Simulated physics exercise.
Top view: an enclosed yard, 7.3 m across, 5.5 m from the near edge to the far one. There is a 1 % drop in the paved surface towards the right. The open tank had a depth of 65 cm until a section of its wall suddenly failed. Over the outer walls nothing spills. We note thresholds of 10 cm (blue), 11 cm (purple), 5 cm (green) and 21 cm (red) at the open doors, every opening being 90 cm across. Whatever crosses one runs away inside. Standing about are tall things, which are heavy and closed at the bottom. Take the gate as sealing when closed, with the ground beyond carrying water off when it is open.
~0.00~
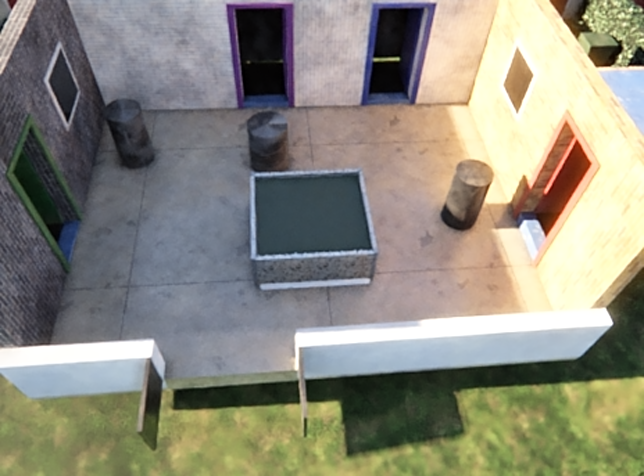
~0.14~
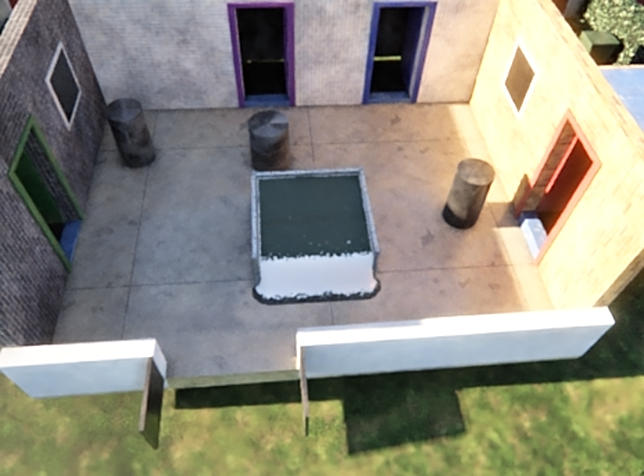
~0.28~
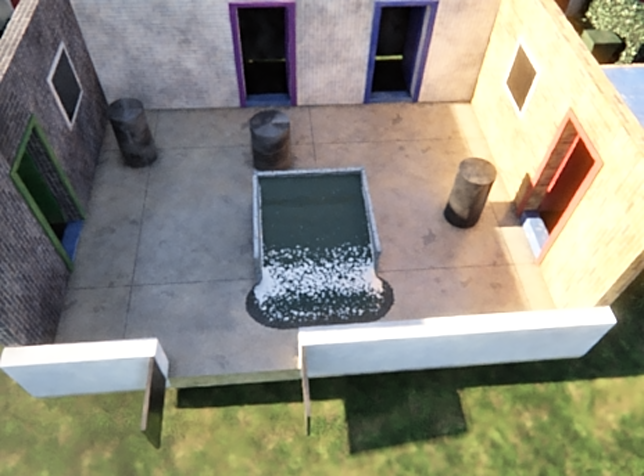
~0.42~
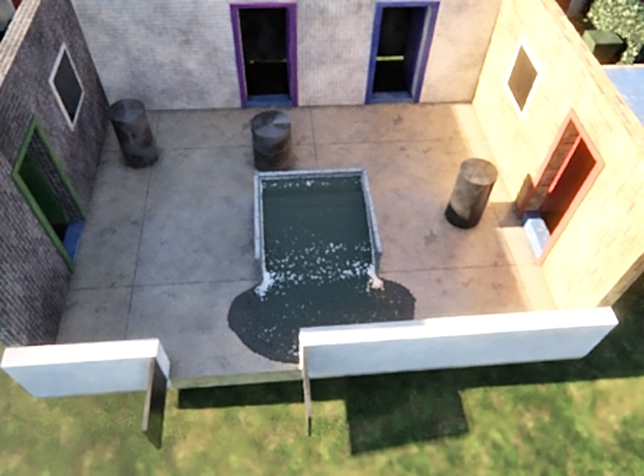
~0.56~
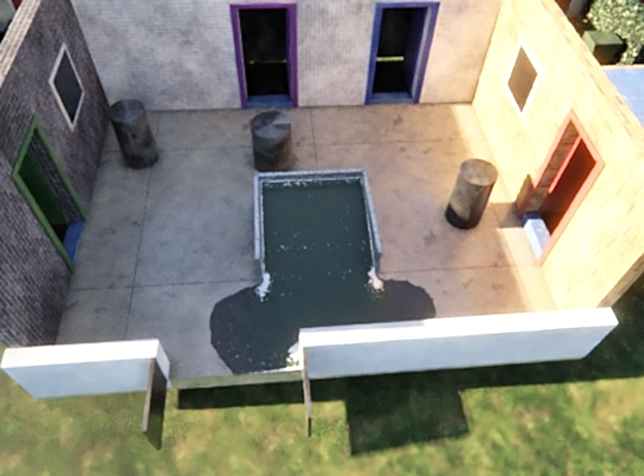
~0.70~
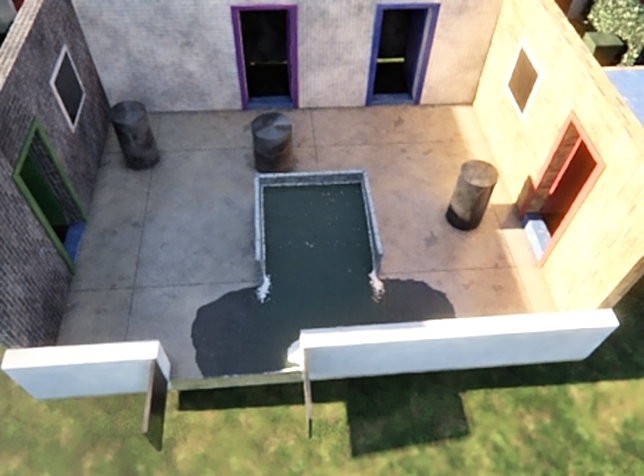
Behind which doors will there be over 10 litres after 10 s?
At the blue door the inflow will remain within the limit, at the purple door the inflow will remain within the limit, at the green door the inflow will remain within the limit, at the red door the inflow will remain within the limit.
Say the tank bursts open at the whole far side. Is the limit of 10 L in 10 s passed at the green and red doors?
Here's how it goes: Green falls short, red falls short.
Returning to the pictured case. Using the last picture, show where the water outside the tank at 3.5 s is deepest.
Look at roughly (561, 337).
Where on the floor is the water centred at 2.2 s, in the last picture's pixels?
Centre: Approx. (358, 293) px.
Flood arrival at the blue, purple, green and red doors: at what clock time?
Blue: 4.5 s; purple: 6.0 s; green: 3.8 s; red: 2.0 s.
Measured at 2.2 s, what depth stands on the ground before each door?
In cm: Blue 0, purple 0, green 0, red 11.
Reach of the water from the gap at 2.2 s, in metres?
Roughly 3.6 m.
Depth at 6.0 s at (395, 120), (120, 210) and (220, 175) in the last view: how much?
About 7, 2 and 0 cm respectively.
After 1.4 s water covers 15 % of the floor and is deepest (44 cm) near (340, 340); blue door not reached, purple door not reached, green door not reached, red door not reached.
After 2.2 s water covers 20 % of the floor and is deepest (32 cm) near (561, 337); blue door not reached, purple door not reached, green door not reached, red door 11 cm at the sill, 0 L in.
After 3.5 s water covers 35 % of the floor and is deepest (20 cm) near (561, 337); blue door not reached, purple door not reached, green door not reached, red door 14 cm at the sill, 0 L in.
After 6.0 s water covers 60 % of the floor and is deepest (12 cm) near (468, 109); blue door 8 cm at the sill, 0 L in, purple door not reached, green door 2 cm at the sill, 0 L in, red door 9 cm at the sill, 0 L in.
After 10.0 s water covers 80 % of the floor and is deepest (8 cm) near (561, 337); blue door 4 cm at the sill, 0 L in, purple door 2 cm at the sill, 0 L in, green door 1 cm at the sill, 0 L in, red door 6 cm at the sill, 0 L in.
